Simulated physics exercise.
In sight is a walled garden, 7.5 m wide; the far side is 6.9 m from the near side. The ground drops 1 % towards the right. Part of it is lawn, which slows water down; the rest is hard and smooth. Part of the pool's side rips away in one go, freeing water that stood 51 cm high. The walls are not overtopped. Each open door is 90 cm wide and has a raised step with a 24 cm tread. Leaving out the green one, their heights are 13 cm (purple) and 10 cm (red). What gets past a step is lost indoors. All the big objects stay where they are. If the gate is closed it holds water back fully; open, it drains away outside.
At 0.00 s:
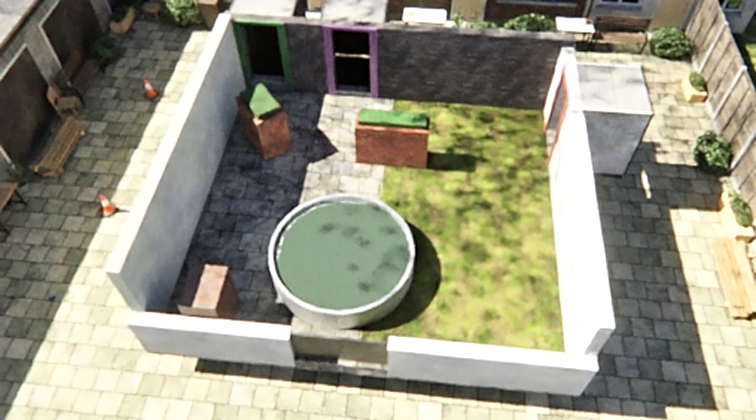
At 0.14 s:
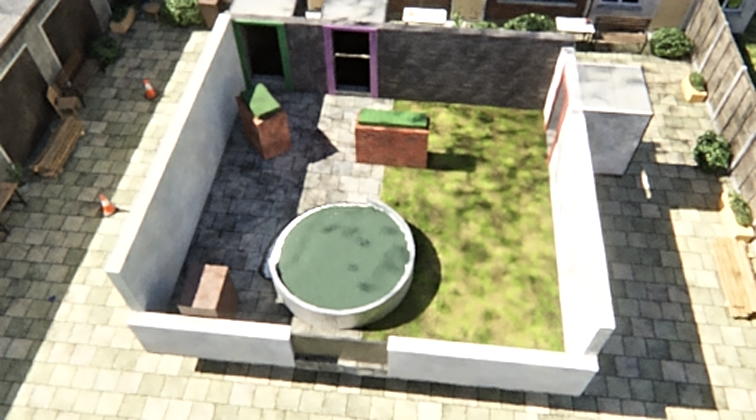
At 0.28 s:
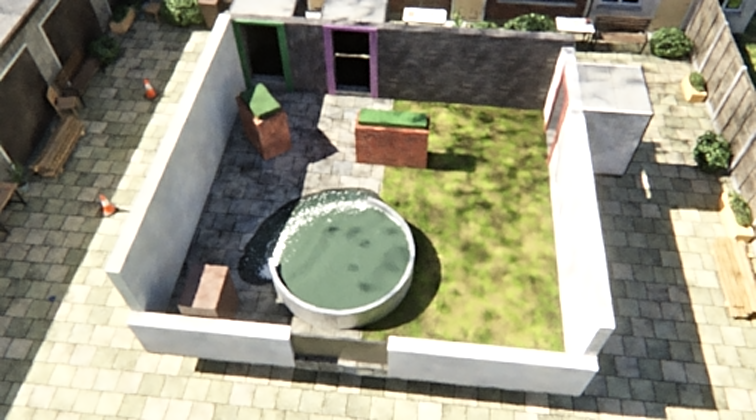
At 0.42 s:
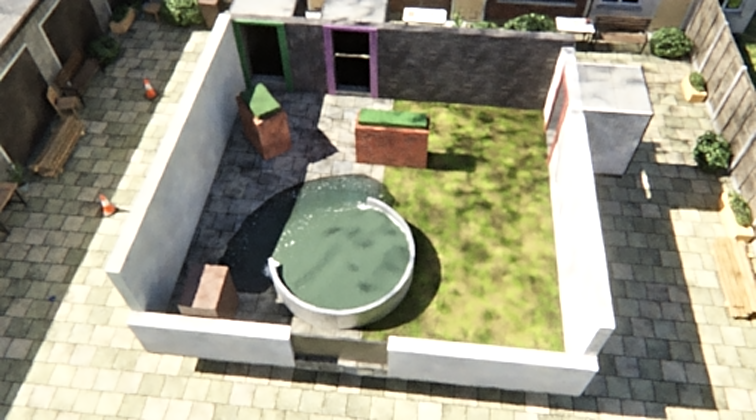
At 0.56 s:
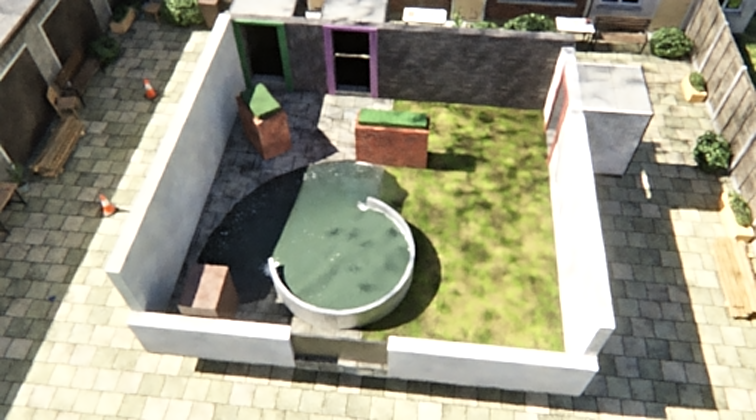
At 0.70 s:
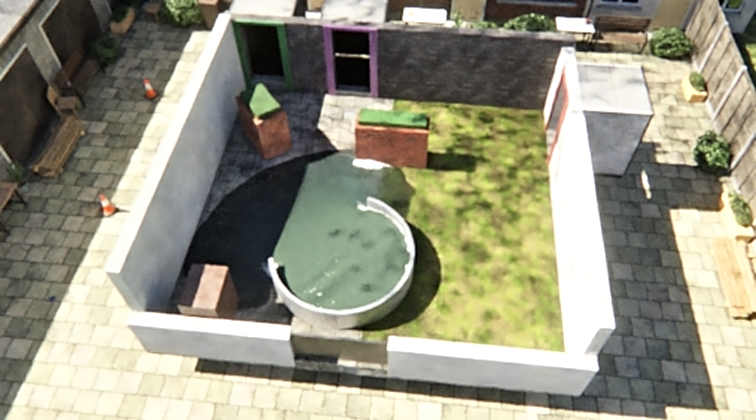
Round pool in a walled garden splitting open on its far side, water pouring out and spreading across the paving around a brick block.
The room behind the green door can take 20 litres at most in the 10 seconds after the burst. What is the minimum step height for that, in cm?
At least 21 cm or so.
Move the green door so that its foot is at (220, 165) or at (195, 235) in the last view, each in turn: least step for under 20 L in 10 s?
Roughly 21 and 16 cm.
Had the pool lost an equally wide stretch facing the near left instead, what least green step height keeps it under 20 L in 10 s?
Some 12.5 cm.
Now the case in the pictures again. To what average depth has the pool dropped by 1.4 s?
Some 31 cm.
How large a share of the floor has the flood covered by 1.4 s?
About 30 per cent.
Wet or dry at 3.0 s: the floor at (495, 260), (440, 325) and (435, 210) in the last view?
In turn: Not reached, still dry, flooded.
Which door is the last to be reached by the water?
It is the red one.
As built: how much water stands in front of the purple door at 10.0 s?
Some 4.5 cm.
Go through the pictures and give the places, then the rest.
Still water, 51 cm deep, in the pool at (342, 252); the green door at (264, 57) is dry, in the first picture.
Water pours out on the far side and has run 0.3 m, to a hidden place; about 6 cm deep outside, 51 cm at the back, in the second picture.
Water pours out on the far side and has run 0.7 m, to (361, 190); about 8 cm deep outside, 51 cm at the back, in the third picture.
Water pours out on the far side and has run 1.1 m, to a hidden place; about 7 cm deep outside, 51 cm at the back, in the fourth picture.
The front is at a hidden place, 1.5 m from the gap on the far side; 6.6 m2 of floor is wet, 51 cm left at the back, in the fifth picture.
The front is at (349, 151), 1.8 m from the gap on the far side; 8.7 m2 of floor is wet, 51 cm left at the back; the green door at (264, 57), 4.4 m from the gap, is still 2.6 m from the nearest water, in the sixth picture.
After 1.4 s water covers 30 % of the floor, deepest (23 cm) near (209, 218); it has not reached the green door.
After 3.0 s water covers 50 % of the floor, deepest (36 cm) near (227, 145); 30 cm at the green door, 0 litres in over its 26 cm step.
After 10.0 s water covers 95 % of the floor, deepest (10 cm) near (547, 196); 5 cm at the green door, 4 litres in over its 26 cm step.
At the green door as built, the water arrived by 2.2 s and peaked near 30 cm at 3.0 s.
Run again over the same 10 s with other heights there, 31 litres in over 18.5 cm, 6 litres over 25 cm. The limit of 20 litres is kept from about 21 cm up.
